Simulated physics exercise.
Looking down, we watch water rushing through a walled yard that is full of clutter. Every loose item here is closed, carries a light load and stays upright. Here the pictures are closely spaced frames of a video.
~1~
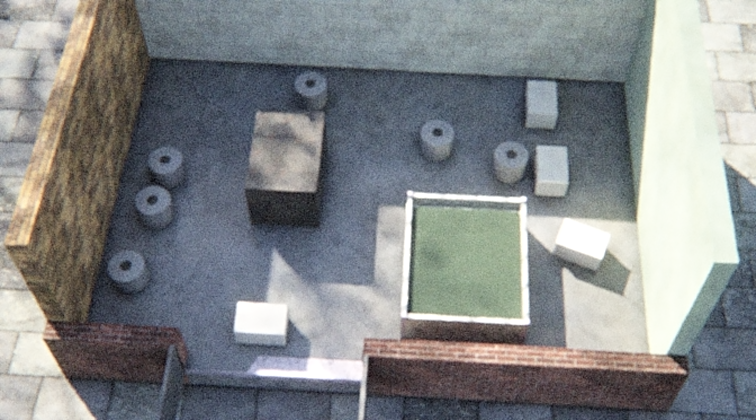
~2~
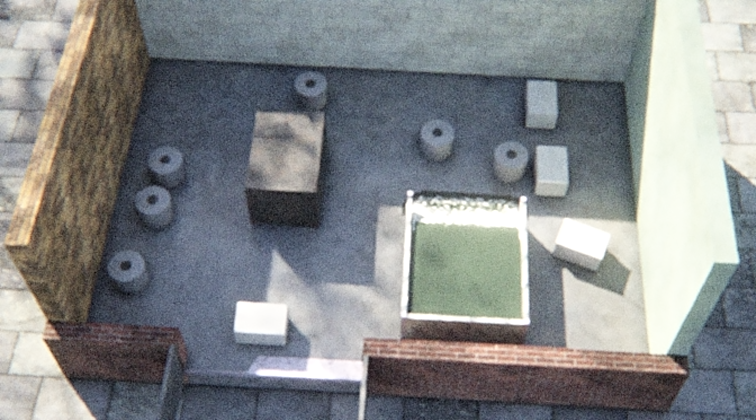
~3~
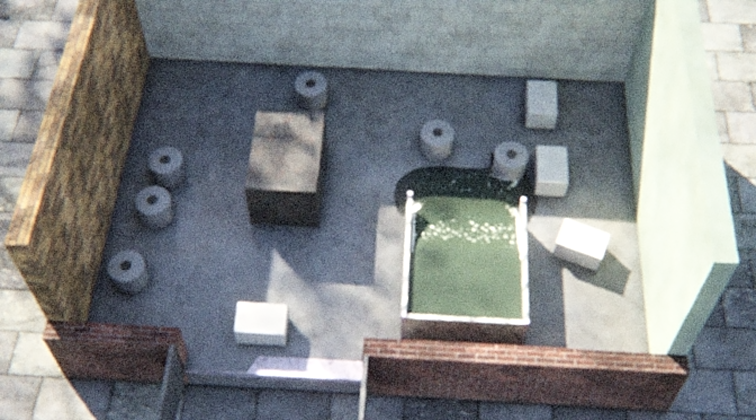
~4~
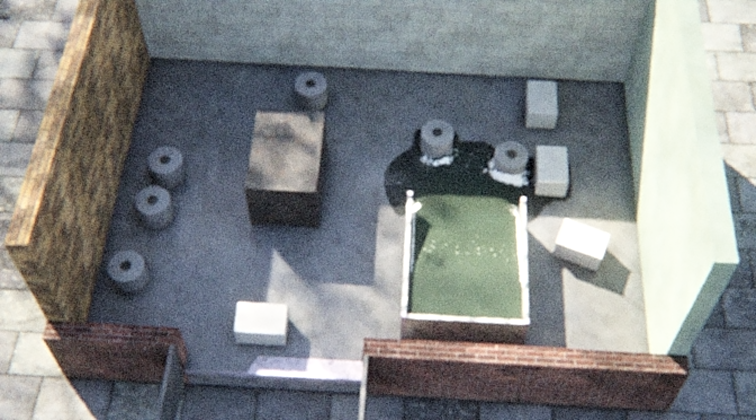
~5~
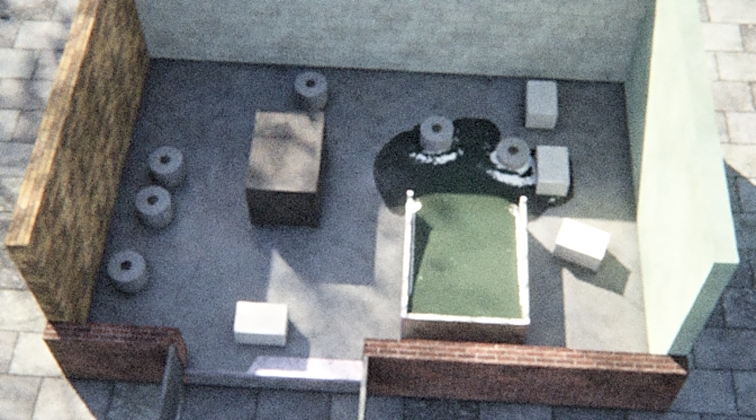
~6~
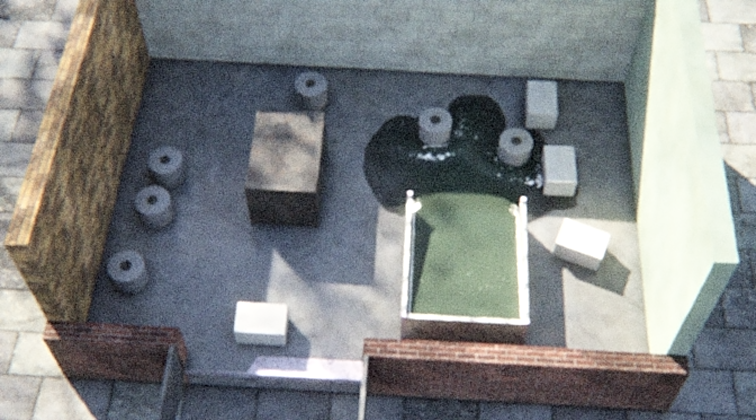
Dark green water pours from the open back of a white-edged tank and spreads around nearby cylinders, nudging them slightly.
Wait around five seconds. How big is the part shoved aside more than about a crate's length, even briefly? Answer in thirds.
One to two thirds.
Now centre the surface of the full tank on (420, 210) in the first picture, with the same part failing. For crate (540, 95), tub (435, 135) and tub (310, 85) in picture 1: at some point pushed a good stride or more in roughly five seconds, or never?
Well, in order they come out as moved that far, moved that far and moved that far.
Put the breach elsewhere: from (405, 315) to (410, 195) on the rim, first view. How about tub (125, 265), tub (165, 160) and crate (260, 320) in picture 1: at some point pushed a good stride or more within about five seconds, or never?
Results in order: Cleared that distance / stayed short / cleared that distance.
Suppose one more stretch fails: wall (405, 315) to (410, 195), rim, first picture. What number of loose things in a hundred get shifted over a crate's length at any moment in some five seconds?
Around 20 in a hundred.
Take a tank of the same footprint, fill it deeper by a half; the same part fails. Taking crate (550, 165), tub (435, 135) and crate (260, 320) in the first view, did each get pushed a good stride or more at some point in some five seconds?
Note, in sequence: Past that mark / past that mark / within that.
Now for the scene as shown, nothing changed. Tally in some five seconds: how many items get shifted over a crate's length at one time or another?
I make it 6.
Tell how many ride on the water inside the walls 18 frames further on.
By my tally, 2.
A moment on, 2 of 10 are well off their spots; 0 afloat.
Next, 4 of 10 are well off their spots; 3 afloat.
Later, 5 of 10 are well off their spots; 2 afloat.
In the end, 6 of 10 are well off their spots, and 6 have been at some point; 3 afloat.
